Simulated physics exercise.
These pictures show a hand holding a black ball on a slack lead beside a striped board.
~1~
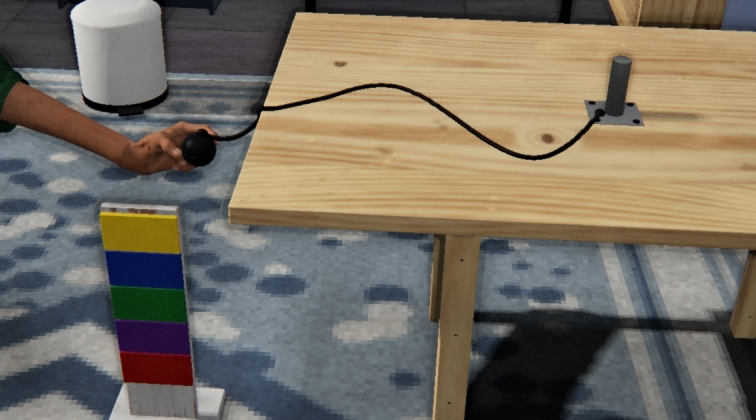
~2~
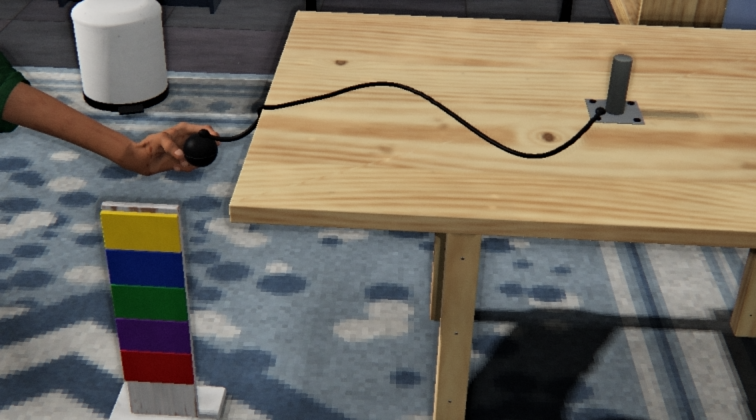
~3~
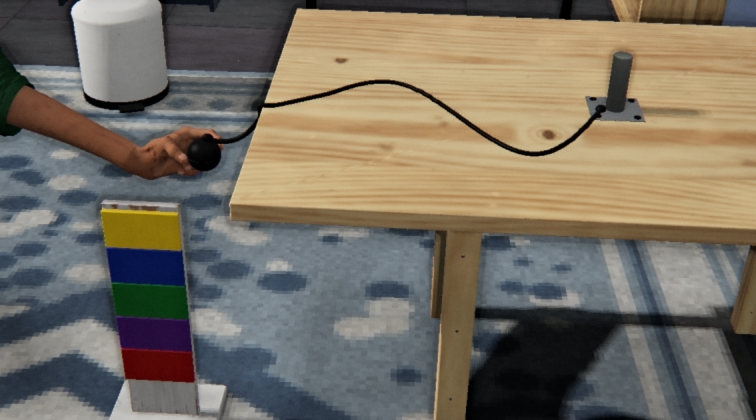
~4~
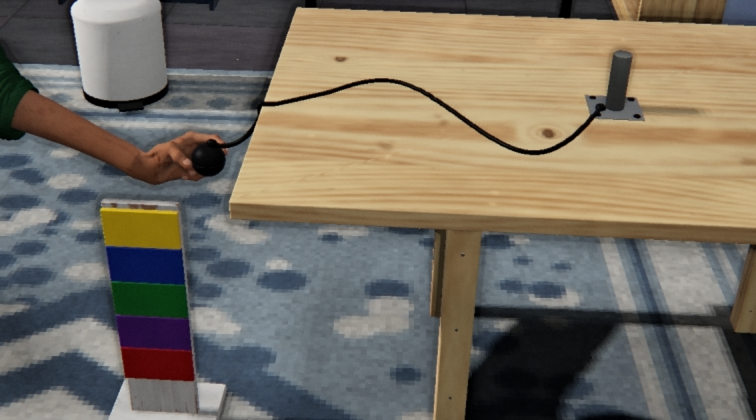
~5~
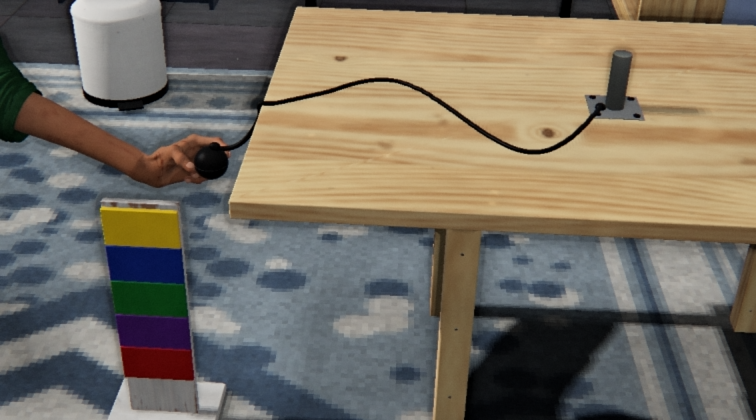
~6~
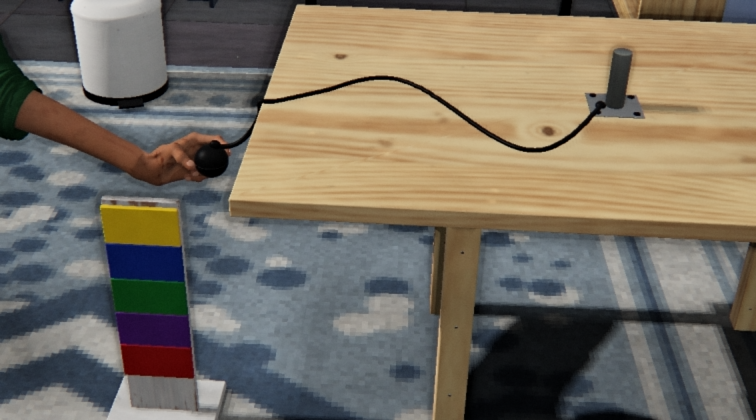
A hand reaching in from the left holds a black ball off the near edge of a pale wooden table, seen from slightly above in a room with a blue patterned rug. A slack black cord curves across the tabletop to a grey post, and a board striped yellow, blue, green, purple and red stands below the hand. The hand shifts slightly right and down, while the view drifts very slightly.
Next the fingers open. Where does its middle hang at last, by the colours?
Its centre hangs level with the green band.
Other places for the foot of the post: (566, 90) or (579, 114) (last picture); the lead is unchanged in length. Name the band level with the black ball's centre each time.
It would be purple; purple.
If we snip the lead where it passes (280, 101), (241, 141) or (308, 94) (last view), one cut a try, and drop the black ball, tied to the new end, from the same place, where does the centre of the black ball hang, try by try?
The places are (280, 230), (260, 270) and (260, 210).
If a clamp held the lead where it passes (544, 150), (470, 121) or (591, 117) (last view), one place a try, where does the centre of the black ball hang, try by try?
In that order: (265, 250), (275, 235) and (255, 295).
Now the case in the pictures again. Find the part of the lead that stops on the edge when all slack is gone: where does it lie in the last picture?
It lies at about (386, 78).
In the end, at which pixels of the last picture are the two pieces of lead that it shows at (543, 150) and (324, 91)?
They go to (480, 106) and to (259, 181).
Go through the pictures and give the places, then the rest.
In the first picture, black ball (199, 150); yellow (140, 235); blue (144, 271); green (148, 305); purple (152, 338); red (156, 370).
In the second picture, black ball (200, 150); lead through (585, 130) (513, 152) (447, 110) (379, 84) (292, 104).
In the third picture, black ball (204, 154).
In the fourth picture, black ball (208, 160); lead through (585, 126) (513, 149) (447, 107) (378, 81) (291, 101).
In the fifth picture, black ball (211, 163).
In the sixth picture, black ball (212, 161); lead through (585, 124) (513, 146) (447, 104) (378, 78) (291, 98).
Soon after, ball near (304, 301); level with green.
After that, ball near (251, 305); level with green.
In the end, ball near (260, 309); level with green. Its middle rests at the green band.
